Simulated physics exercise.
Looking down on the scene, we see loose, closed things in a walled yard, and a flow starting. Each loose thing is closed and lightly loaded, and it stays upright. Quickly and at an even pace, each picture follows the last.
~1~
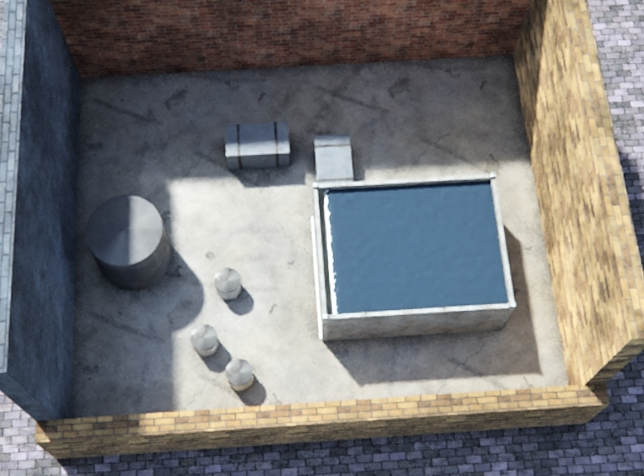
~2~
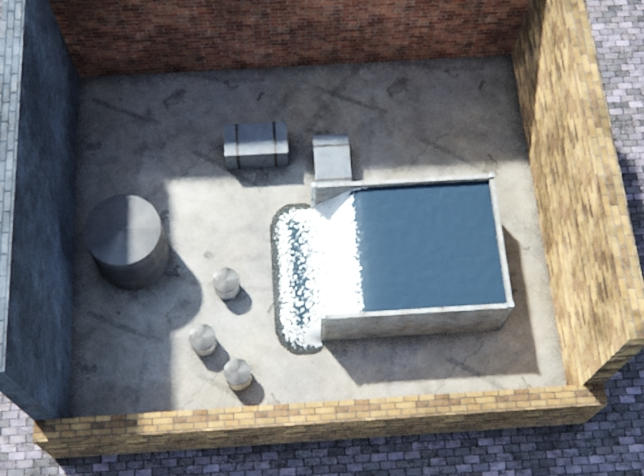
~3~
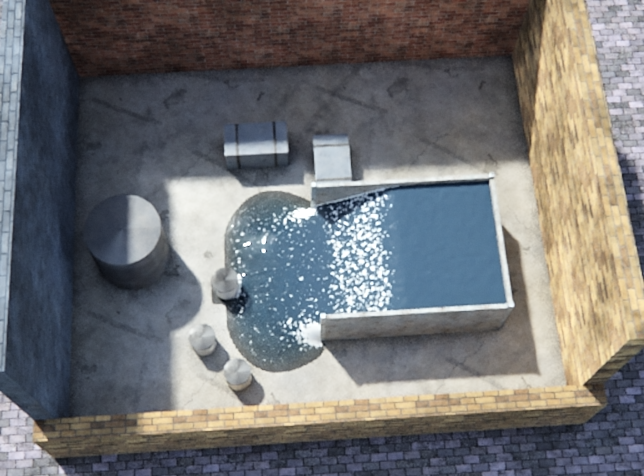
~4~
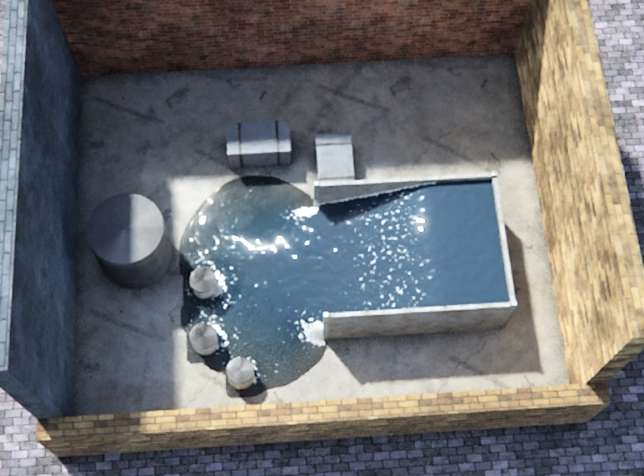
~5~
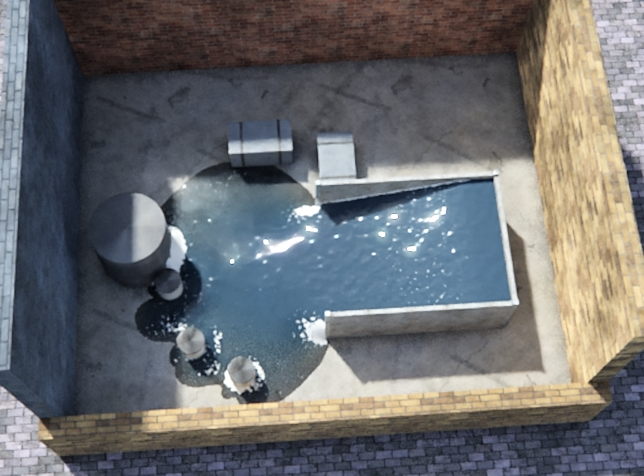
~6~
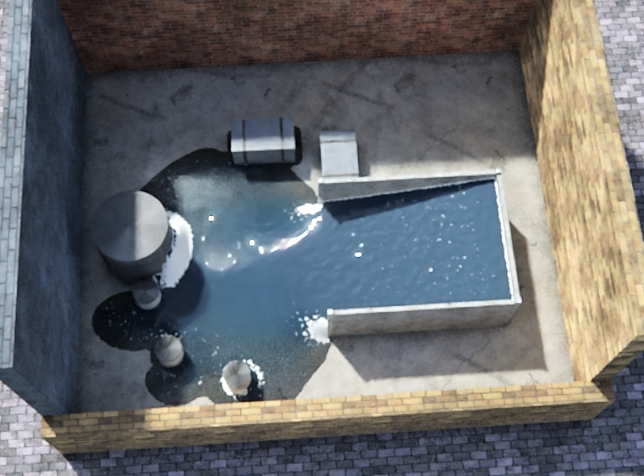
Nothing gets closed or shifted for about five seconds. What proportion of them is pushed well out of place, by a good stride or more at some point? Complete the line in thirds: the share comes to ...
The share comes to at least two thirds.
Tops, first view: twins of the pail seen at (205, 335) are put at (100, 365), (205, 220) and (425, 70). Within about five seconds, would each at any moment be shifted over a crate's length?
Displaced, displaced, displaced.
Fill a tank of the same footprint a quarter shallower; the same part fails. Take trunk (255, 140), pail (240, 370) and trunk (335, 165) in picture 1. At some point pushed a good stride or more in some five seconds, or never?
Object 1: Didn't cover it. Object 2: Covered it. Object 3: Didn't cover it.
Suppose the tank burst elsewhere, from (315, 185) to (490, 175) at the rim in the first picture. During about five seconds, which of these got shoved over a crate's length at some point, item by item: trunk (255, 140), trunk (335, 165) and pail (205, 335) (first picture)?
Taking them in order, displaced that much, displaced that much, less than that.
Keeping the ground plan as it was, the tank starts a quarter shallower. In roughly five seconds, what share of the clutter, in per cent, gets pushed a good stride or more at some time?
By my count, 60 %.
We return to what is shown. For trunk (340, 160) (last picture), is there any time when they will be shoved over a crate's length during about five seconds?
I'd say it falls short.
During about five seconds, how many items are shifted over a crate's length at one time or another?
The total is 4.
A moment on, 3 of 5 are well off their spots; 2 afloat.
Next, 3 of 5 are well off their spots; 3 afloat.
Later, 3 of 5 are well off their spots; 3 afloat.
In the end, 4 of 5 are well off their spots, and 4 have been at some point; 4 afloat.
